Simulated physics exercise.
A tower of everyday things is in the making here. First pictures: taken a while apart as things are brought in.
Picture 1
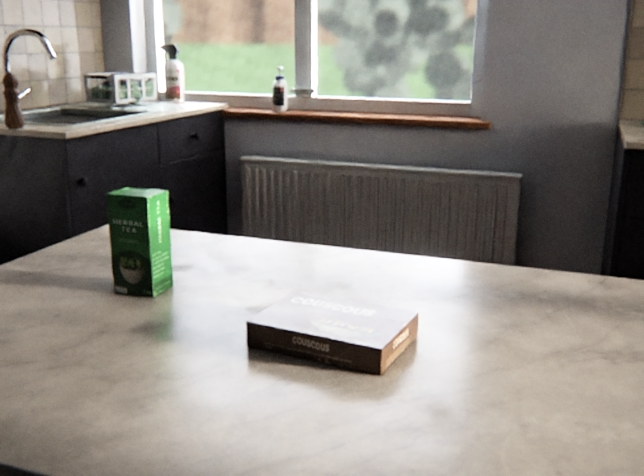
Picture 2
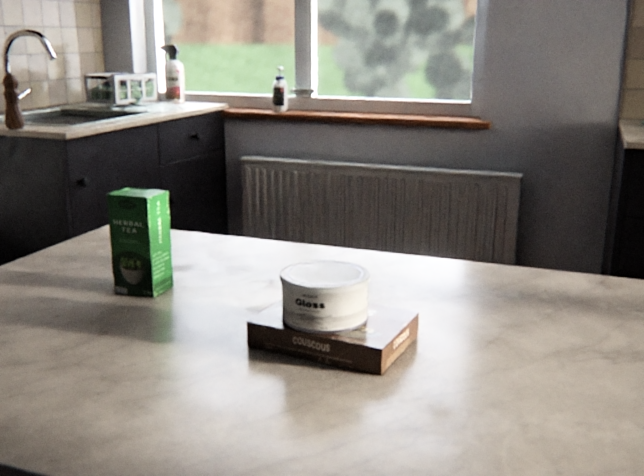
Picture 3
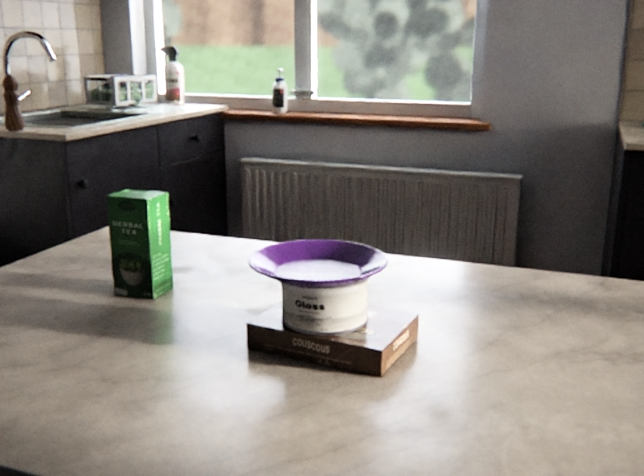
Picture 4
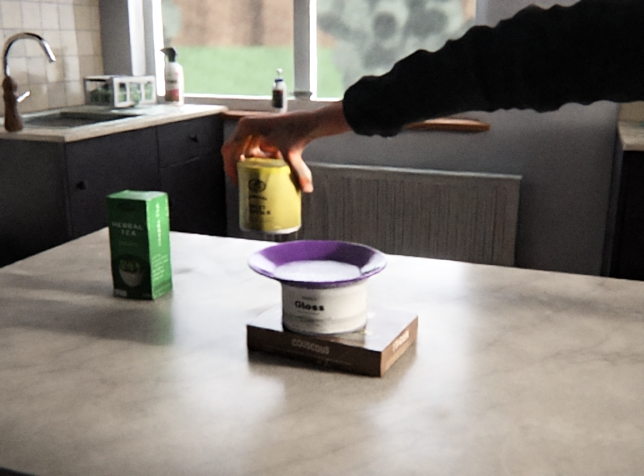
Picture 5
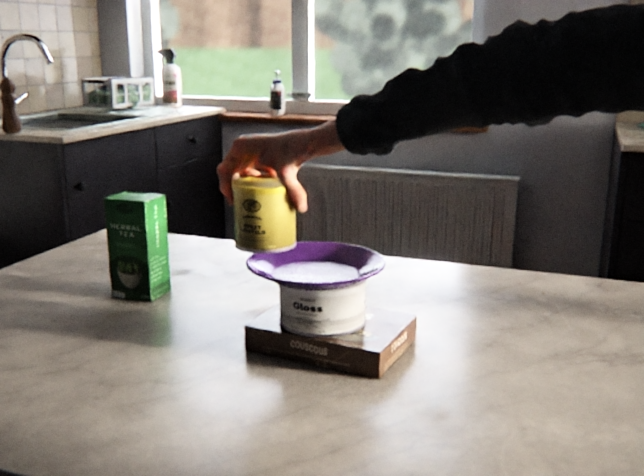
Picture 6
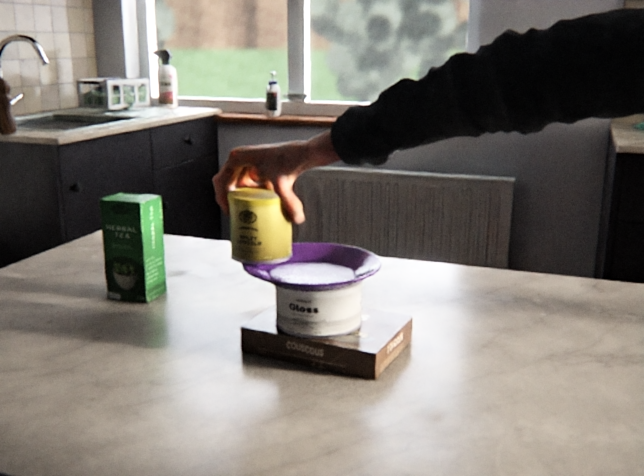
In a kitchen seen from across a pale marbled counter, with a window and radiator behind, a green tea carton stands left of a flat brown box. A white tub appears on the box, then a purple plate on the tub. A dark-sleeved arm reaches in from the right and lowers a yellow tin to the plate's left edge, still gripping it, as the camera shifts very slightly.
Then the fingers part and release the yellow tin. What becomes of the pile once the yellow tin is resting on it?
Seems the tower stands.
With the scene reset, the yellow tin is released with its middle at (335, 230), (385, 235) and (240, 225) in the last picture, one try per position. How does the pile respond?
The pile does not fall at first, goes down second and goes down third.
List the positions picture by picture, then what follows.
The last thing is not in view yet; green carton (141, 242), in the first picture.
The last thing is not in view yet, in the second picture.
The last thing is not in view yet; green carton (141, 243), in the third picture.
Coming down; yellow tin (269, 195); purple plate (317, 267), in the fourth picture.
Coming down; yellow tin (265, 214); green carton (139, 246), in the fifth picture.
Set down, still held; yellow tin (261, 225); purple plate (312, 270), in the sixth picture.
Then, 0.40 s later than the last frame, all is still.
Then, 1.20 s later than the last frame, yellow tin resting near (259, 225).
Then, 2.70 s later than the last frame, yellow tin resting near (257, 225).
When it is over, all 5 as before. End places, in pixels of the last picture, yellow tin near (257, 225). The pile keeps its balance.
